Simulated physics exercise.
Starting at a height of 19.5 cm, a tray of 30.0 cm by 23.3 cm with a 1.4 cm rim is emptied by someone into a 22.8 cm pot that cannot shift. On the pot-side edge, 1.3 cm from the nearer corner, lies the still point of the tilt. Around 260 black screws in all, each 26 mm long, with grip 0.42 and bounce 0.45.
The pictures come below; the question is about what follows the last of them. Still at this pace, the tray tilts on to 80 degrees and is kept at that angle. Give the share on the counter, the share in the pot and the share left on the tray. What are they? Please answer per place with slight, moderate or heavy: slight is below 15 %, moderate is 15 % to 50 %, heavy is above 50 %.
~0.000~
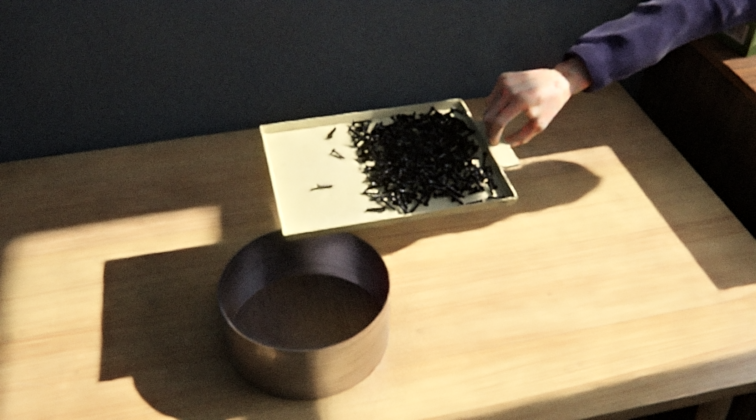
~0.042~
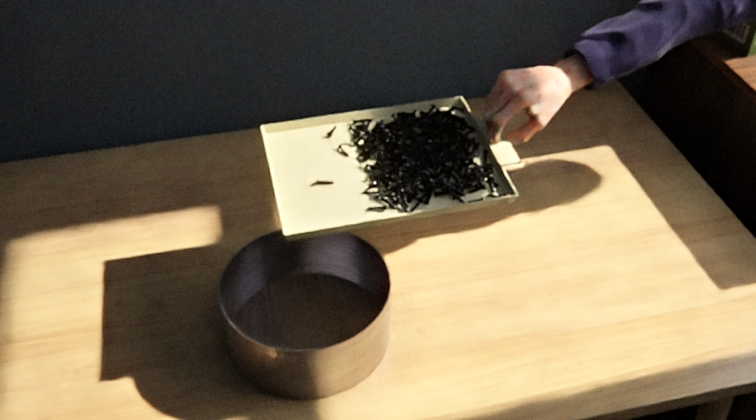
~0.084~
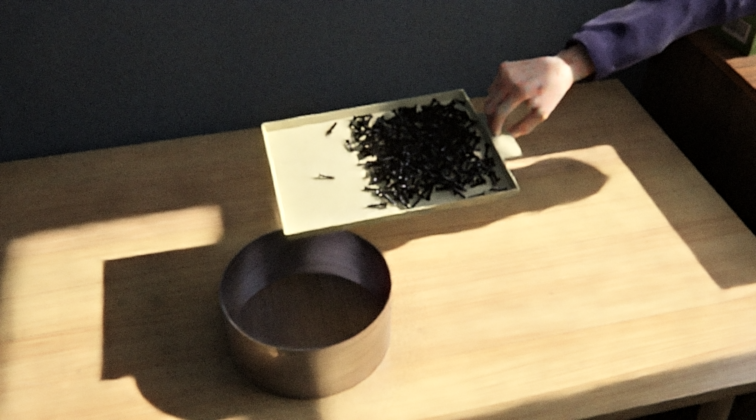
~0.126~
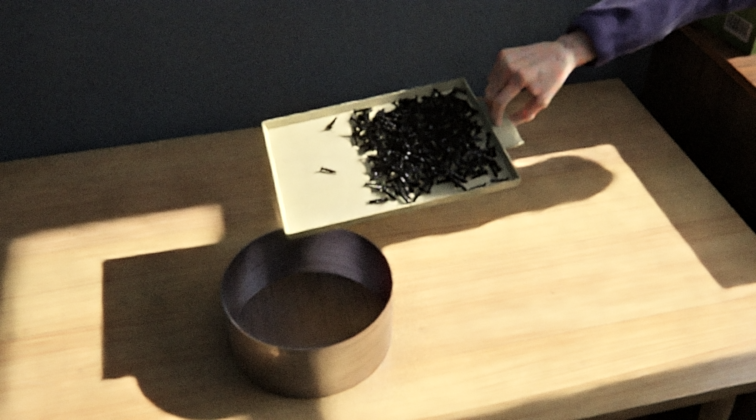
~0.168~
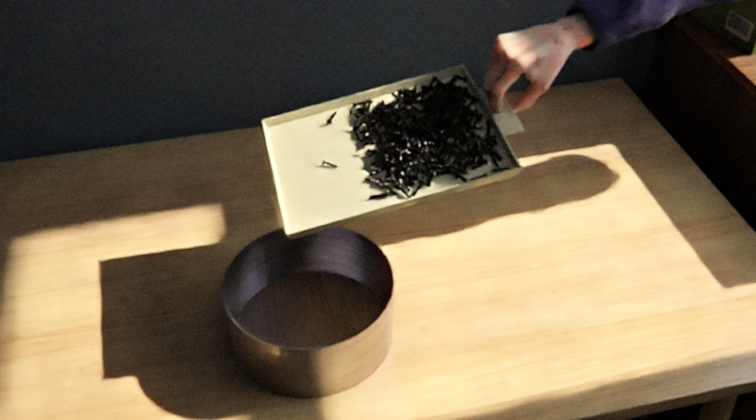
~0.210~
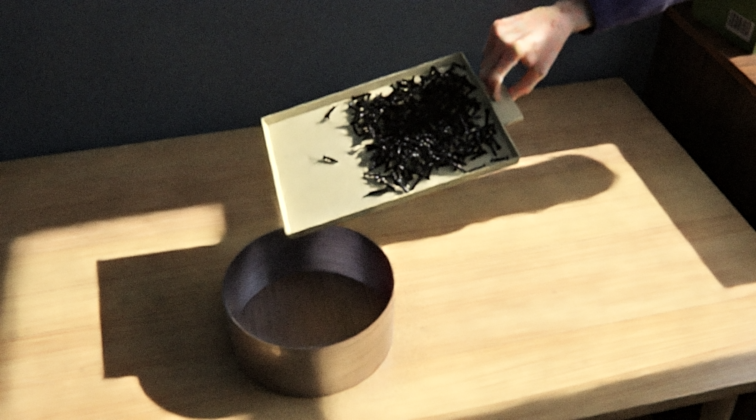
Per place: Counter heavy, pot moderate, tray slight.
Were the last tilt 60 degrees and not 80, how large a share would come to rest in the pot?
I'd say close to 30 percent.
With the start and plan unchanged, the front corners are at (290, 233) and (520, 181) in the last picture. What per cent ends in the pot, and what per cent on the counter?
Pot 75 % / counter 25 %.
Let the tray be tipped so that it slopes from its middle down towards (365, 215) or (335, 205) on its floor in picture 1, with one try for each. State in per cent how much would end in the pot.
Near 60 and 65 percent, in that order.
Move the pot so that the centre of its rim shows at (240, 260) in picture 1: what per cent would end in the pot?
Close to 90 in a hundred.
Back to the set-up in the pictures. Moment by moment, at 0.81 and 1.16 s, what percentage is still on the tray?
Sequence: 50; 5.
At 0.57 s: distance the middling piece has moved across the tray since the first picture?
Roughly 6 cm.
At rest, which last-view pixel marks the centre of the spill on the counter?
Around (170, 326).
After 0.57 s, tilt 46 degrees; the tray holds 100 %, the pot 0 %.
After 0.81 s, tilt 67 degrees; the tray holds 50 %, the pot 5 %.
After 1.16 s, tilt 80 degrees; the tray holds 5 %, the pot 35 %.
By 2.4 s all is still; counter 60 %, pot 40 %, tray 5 %.
